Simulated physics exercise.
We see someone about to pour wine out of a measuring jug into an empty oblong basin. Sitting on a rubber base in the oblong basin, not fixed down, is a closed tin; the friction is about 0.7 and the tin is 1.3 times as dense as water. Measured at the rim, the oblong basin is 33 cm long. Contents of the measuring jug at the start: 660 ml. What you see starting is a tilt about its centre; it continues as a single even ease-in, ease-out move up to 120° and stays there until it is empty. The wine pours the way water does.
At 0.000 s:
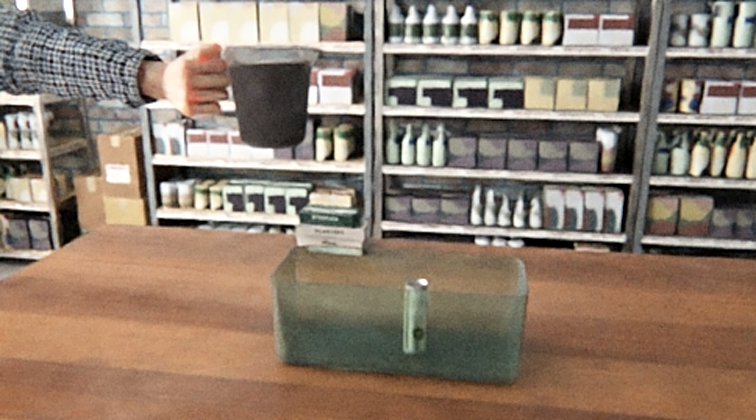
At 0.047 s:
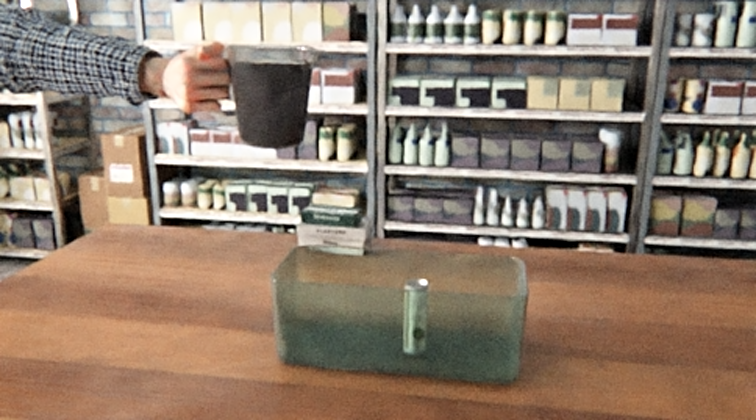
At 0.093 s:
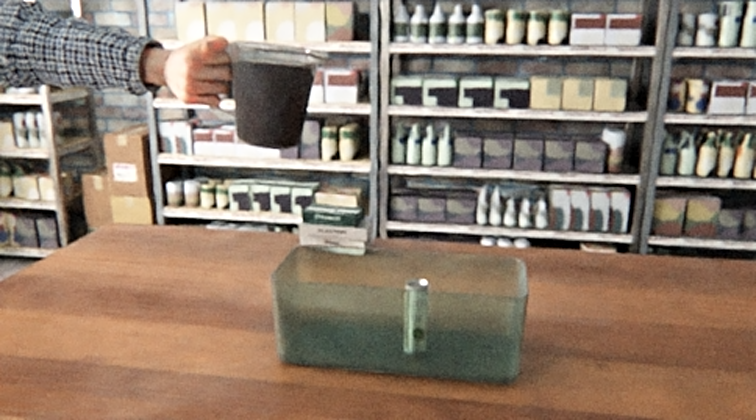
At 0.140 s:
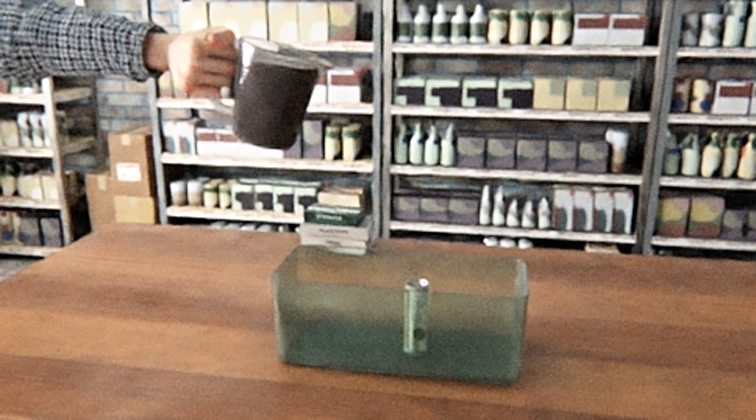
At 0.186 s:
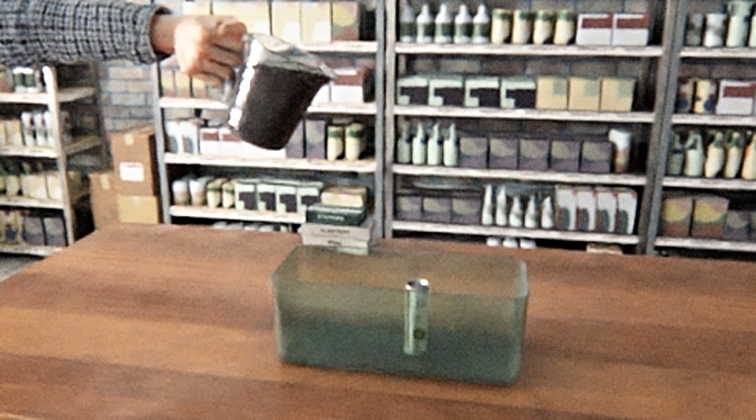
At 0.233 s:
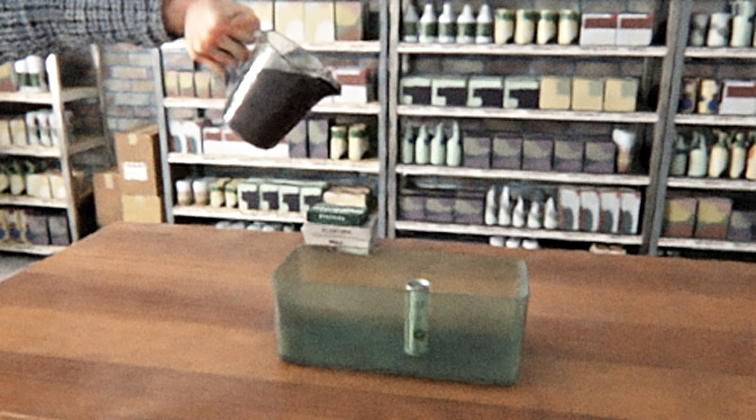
A measuring jug of dark liquid, held up by a hand on the left, tilted slowly at first and then faster to the right above an oblong basin with a tin standing in it.
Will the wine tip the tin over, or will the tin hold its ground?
Looks like it can't take it.
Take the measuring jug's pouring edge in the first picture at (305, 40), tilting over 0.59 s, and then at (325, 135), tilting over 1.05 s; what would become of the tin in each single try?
First it stays on its base; then it stays on its base.
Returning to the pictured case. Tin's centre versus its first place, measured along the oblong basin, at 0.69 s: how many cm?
Measured centre to centre, about 5 cm.
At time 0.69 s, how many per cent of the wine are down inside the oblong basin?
About 76 %.
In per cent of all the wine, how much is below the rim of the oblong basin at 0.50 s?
Roughly 14 percent.
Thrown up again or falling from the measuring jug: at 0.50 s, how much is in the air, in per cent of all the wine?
Near 46 per cent at that time.
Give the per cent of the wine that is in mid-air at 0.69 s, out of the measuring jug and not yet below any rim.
Roughly 22 %.
By 0.50 s the tilt is 110° and 40 per cent is still to pour; the tin stands where it began.
By 0.69 s the tilt is 120° and 2 per cent is still to pour; the tin leans 28°.
By 0.89 s the tilt is 120° and 0 per cent is still to pour; the tin lies on its side.
By 1.11 s the tilt is 120° and 0 per cent is still to pour; the tin lies on its side.
At rest the tin lies on its side.
